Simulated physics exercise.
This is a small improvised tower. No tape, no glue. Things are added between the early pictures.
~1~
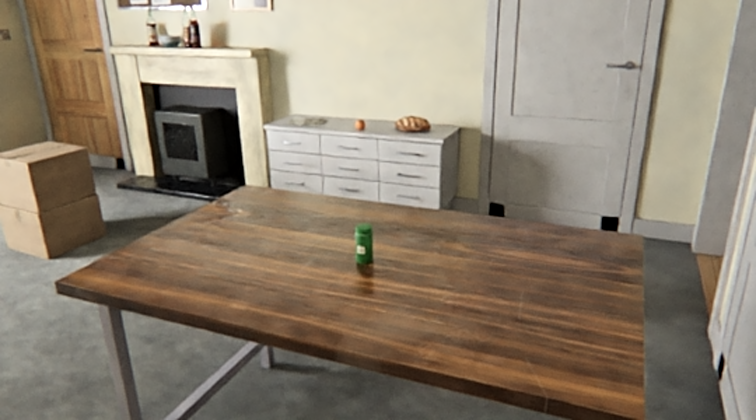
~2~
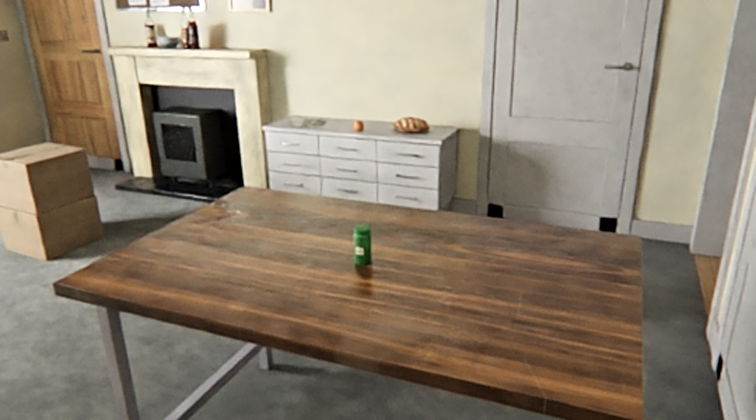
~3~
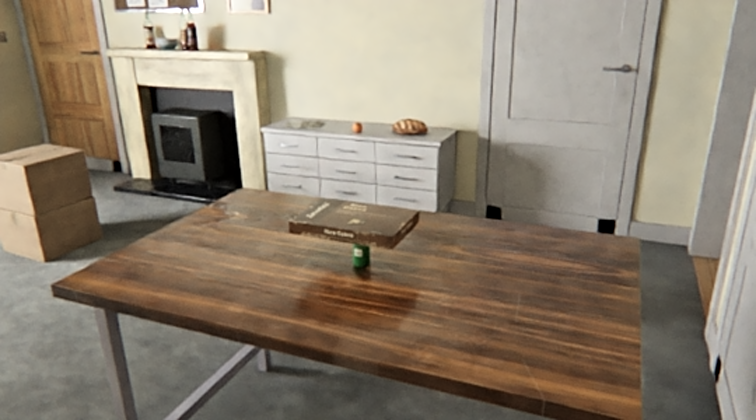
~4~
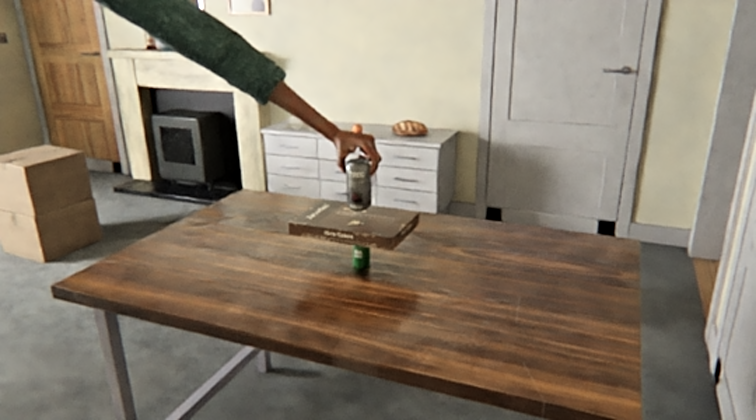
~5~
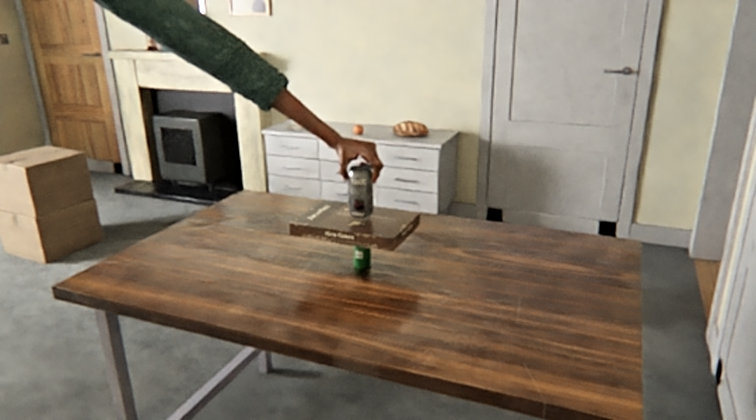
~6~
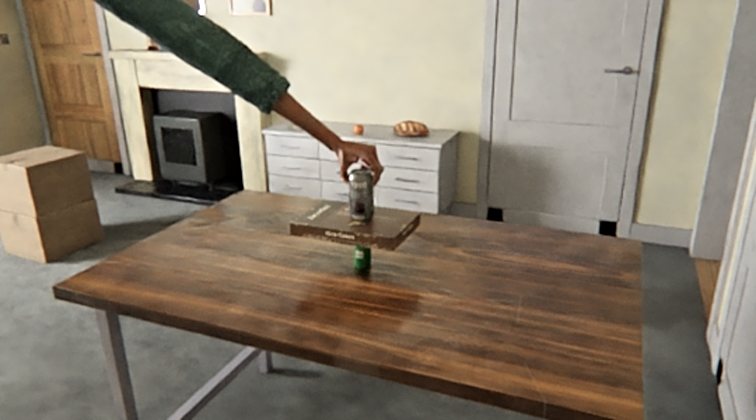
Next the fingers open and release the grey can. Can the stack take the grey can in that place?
The stack keeps its balance.
Then, 0.30 s on from there, no change.
Then, 0.70 s on from there, grey can resting near (361, 196).
In the end, all 3 unmoved. At the end, from the last picture's camera, grey can near (361, 196). The stack holds.
